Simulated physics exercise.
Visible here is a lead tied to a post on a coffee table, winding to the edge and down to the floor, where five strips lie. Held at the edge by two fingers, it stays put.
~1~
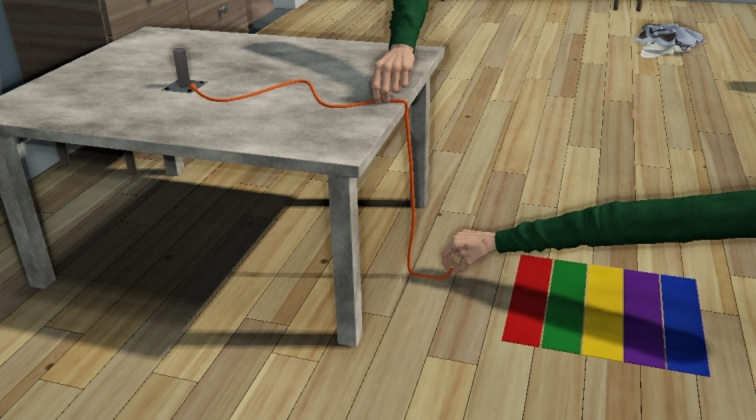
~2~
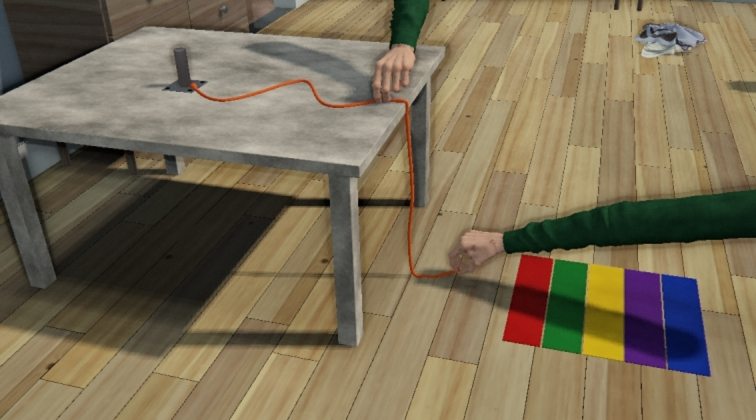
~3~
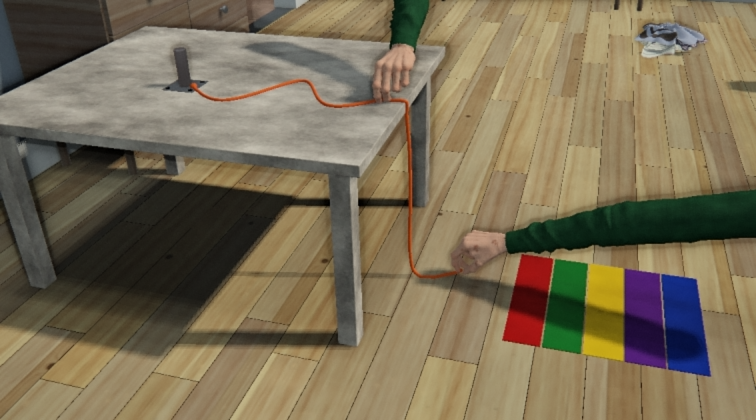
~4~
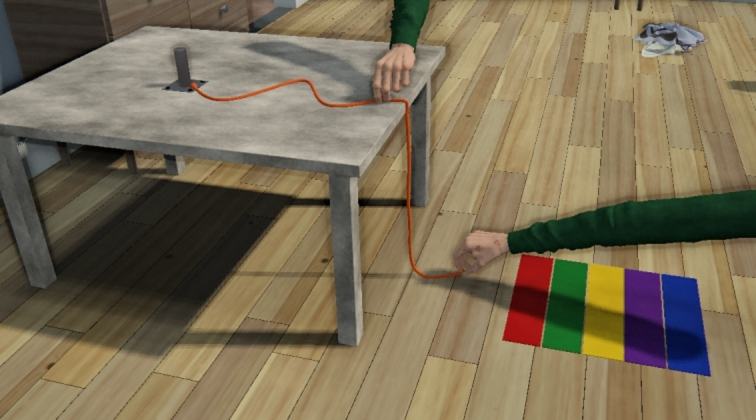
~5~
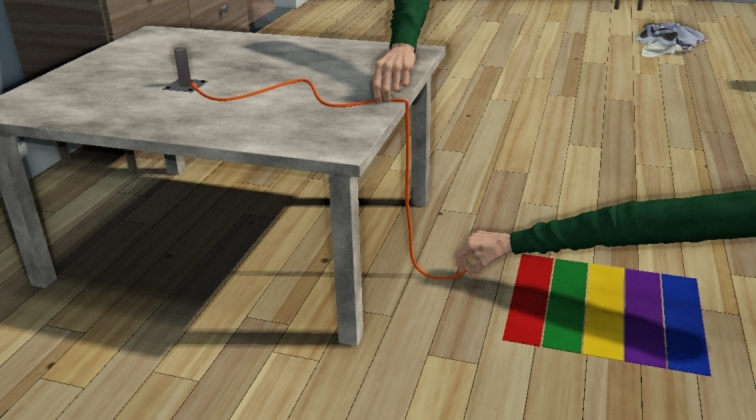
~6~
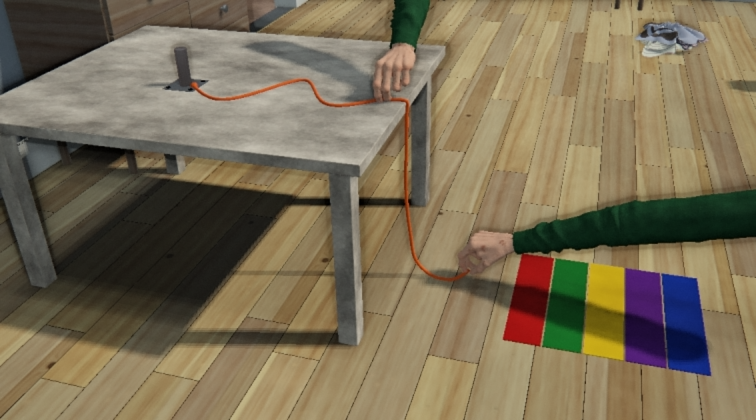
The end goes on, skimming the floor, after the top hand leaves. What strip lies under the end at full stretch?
The blue one.
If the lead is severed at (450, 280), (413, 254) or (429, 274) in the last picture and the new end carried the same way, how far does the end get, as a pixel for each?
I'd put it around (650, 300) for the first cut, (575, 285) for the second and (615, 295) for the third.
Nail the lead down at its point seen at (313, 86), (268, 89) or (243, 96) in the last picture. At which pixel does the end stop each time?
About (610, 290), (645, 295) and (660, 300).
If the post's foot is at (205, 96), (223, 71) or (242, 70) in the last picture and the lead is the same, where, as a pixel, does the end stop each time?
(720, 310), (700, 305) and (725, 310).
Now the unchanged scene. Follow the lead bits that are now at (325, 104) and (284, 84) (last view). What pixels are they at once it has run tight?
I'd say about (408, 106) for one and about (313, 94) for the other.
Early on, end near (609, 291); over yellow.
Midway, end near (654, 298); over purple.
At the end of the slack, end near (682, 302); over blue. Over blue.
